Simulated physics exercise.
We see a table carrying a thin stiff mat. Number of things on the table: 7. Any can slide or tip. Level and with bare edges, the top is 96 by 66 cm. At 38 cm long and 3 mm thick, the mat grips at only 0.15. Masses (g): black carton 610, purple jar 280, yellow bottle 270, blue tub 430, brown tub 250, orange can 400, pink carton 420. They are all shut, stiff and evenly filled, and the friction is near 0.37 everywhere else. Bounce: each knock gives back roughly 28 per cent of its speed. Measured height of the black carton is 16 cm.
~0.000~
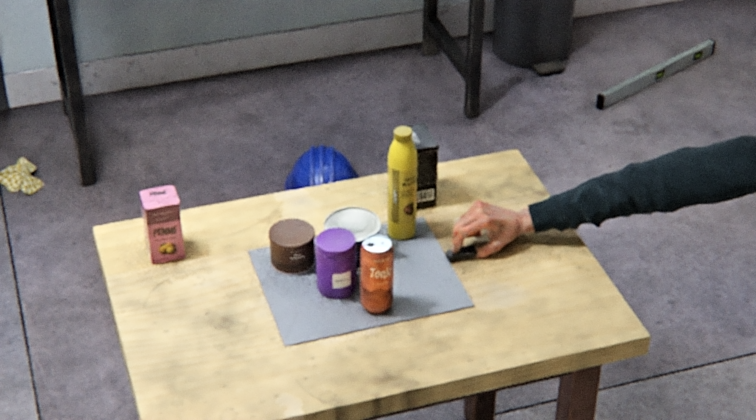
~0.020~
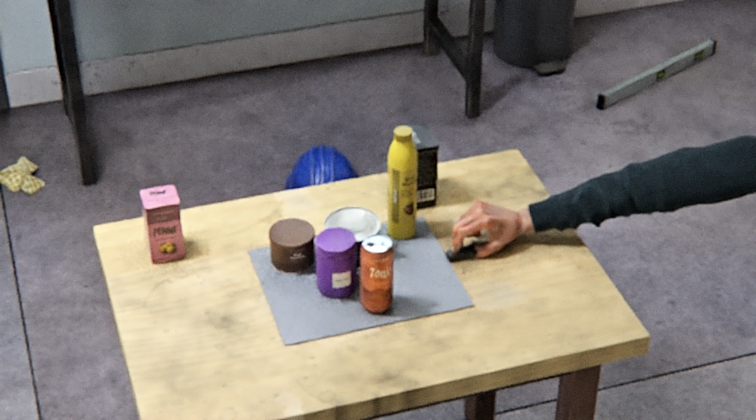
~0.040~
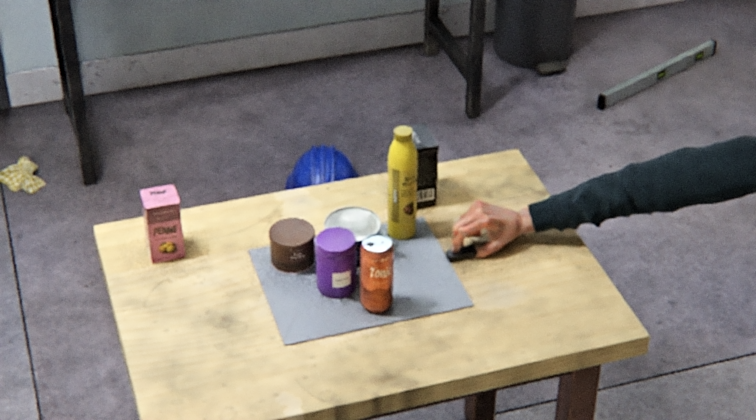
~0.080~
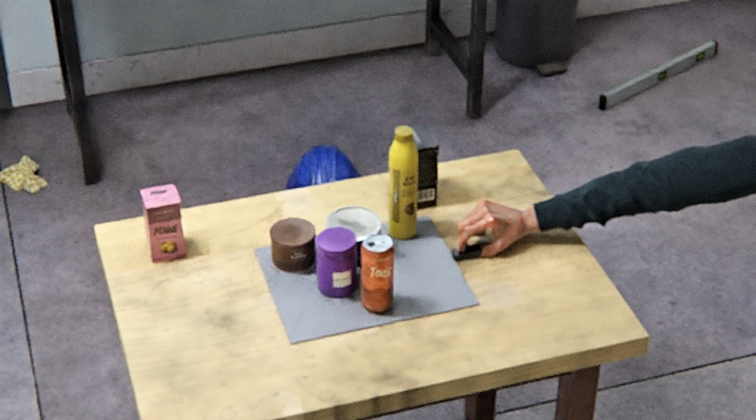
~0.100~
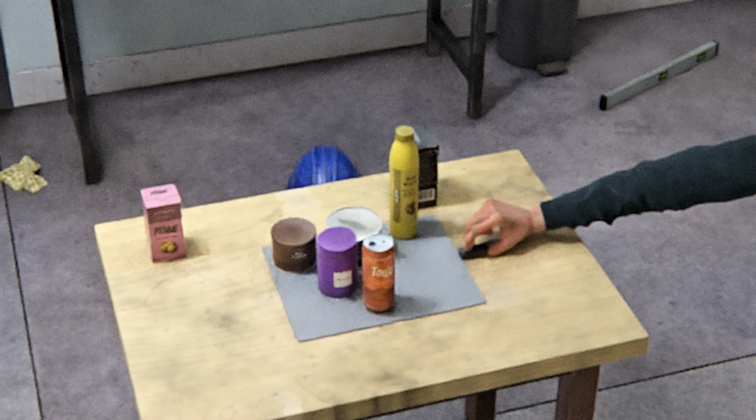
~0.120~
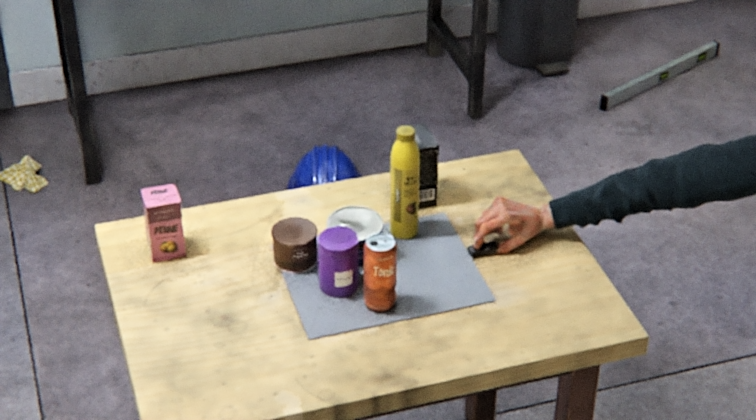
We see a hand at the right grip the edge of a gray mat on a wooden table, stay nearly still, then slowly pull it rightward beneath grouped containers, which barely shift, while a pink carton stands apart at left.
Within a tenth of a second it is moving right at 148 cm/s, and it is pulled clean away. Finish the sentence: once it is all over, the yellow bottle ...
... has gone down.
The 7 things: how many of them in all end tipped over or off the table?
The answer is 1.
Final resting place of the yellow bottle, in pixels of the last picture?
It ends near (524, 198).
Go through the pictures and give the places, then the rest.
The first frame shows mat out by 0 cm; yellow bottle (402, 183); black carton (419, 167).
The second frame shows mat out by 0 cm; brown tub (292, 247).
The third frame shows mat out by 0 cm; orange can (377, 275); pink carton (163, 224).
The fourth frame shows mat out by 1 cm; black carton (420, 167); purple jar (337, 262).
The fifth frame shows mat out by 3 cm; brown tub (294, 245).
The sixth frame shows mat out by 5 cm; yellow bottle (405, 182); orange can (380, 274).
After 0.22 s, mat out by 19 cm; yellow bottle moved 2 cm near (414, 181); purple jar moved 2 cm; orange can moved 3 cm.
After 0.42 s, mat out by 49 cm; yellow bottle moved 10 cm near (450, 175); orange can 9° off upright; blue tub moved 6 cm.
After 0.72 s, mat out by 90 cm; yellow bottle 48° off upright near (497, 174); orange can moved 7 cm; blue tub moved 6 cm.
In the end (1.3 s), toppled on the table, yellow bottle; not toppled but over 6 cm from the start, orange can; the other 5 under 6 cm from the start. At the end, from the last picture's camera, yellow bottle near (524, 198).
